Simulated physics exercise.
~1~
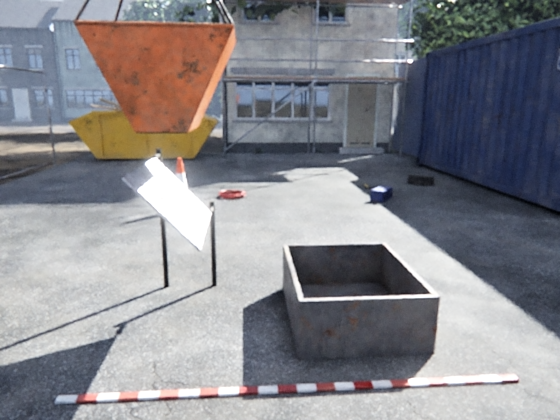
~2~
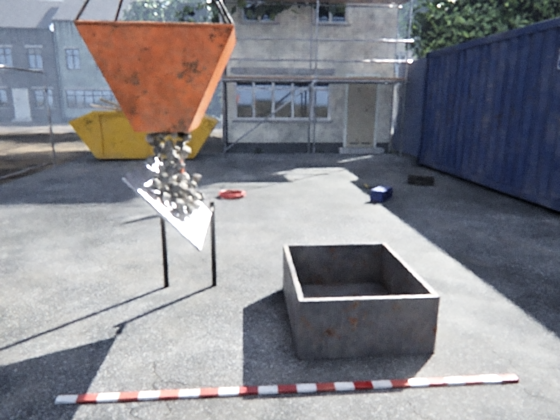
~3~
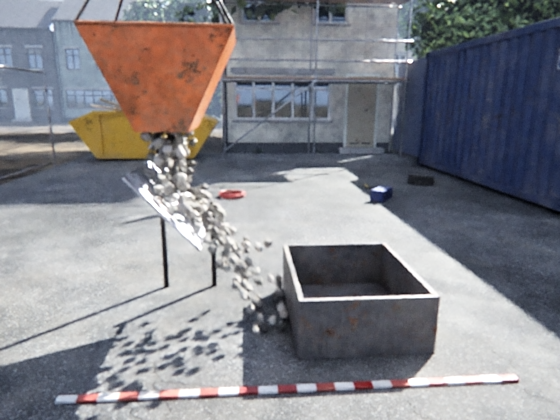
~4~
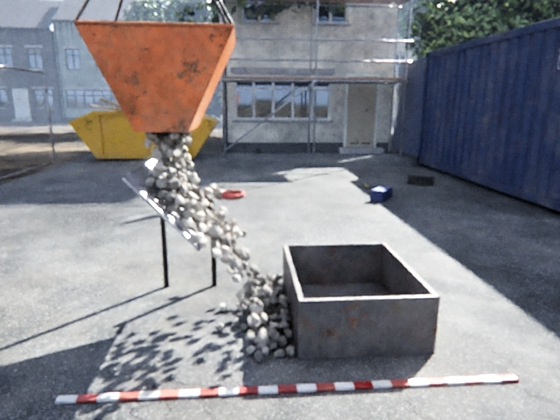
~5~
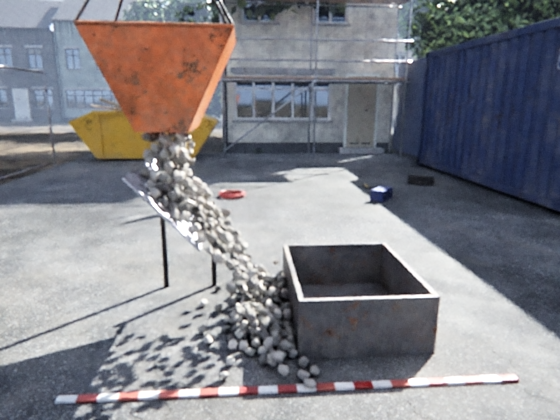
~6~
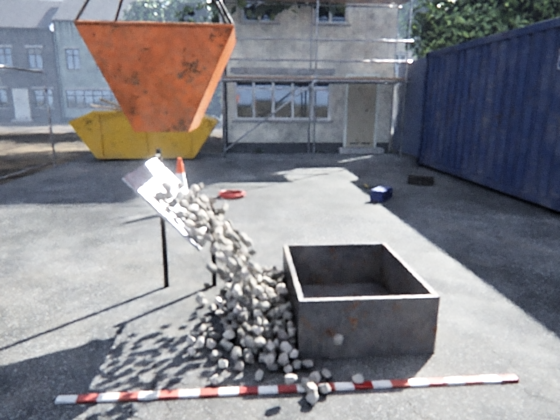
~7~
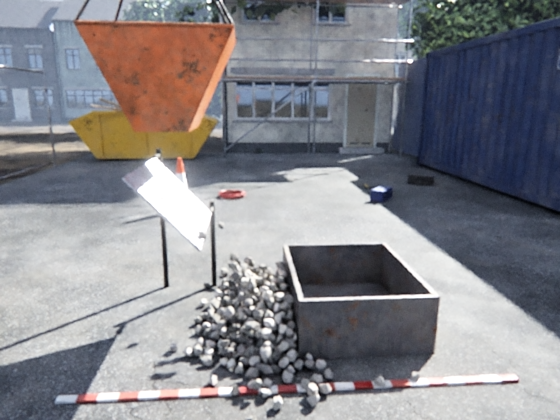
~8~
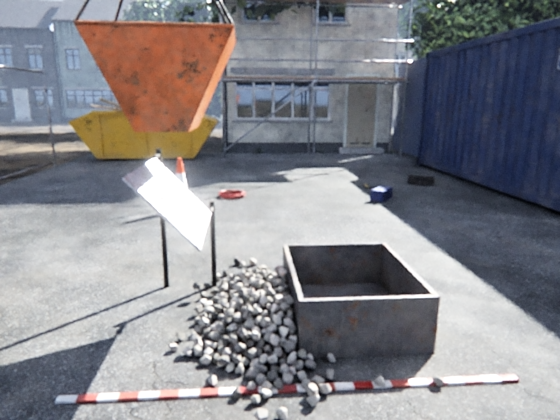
The clip opens on a paved yard where an orange hopper hangs above a sloping steel plate, with an open, empty grey bin to the right and a red and white striped pole lying in front. Grey stones begin pouring from the bottom of the hopper onto the plate. They slide down to the right, fall short of the bin and gather against its left side. The pile grows and spreads toward the pole as the hopper empties. The last stones leave the plate, and the heap settles beside the bin, a few strays scattered in front and none visible inside.
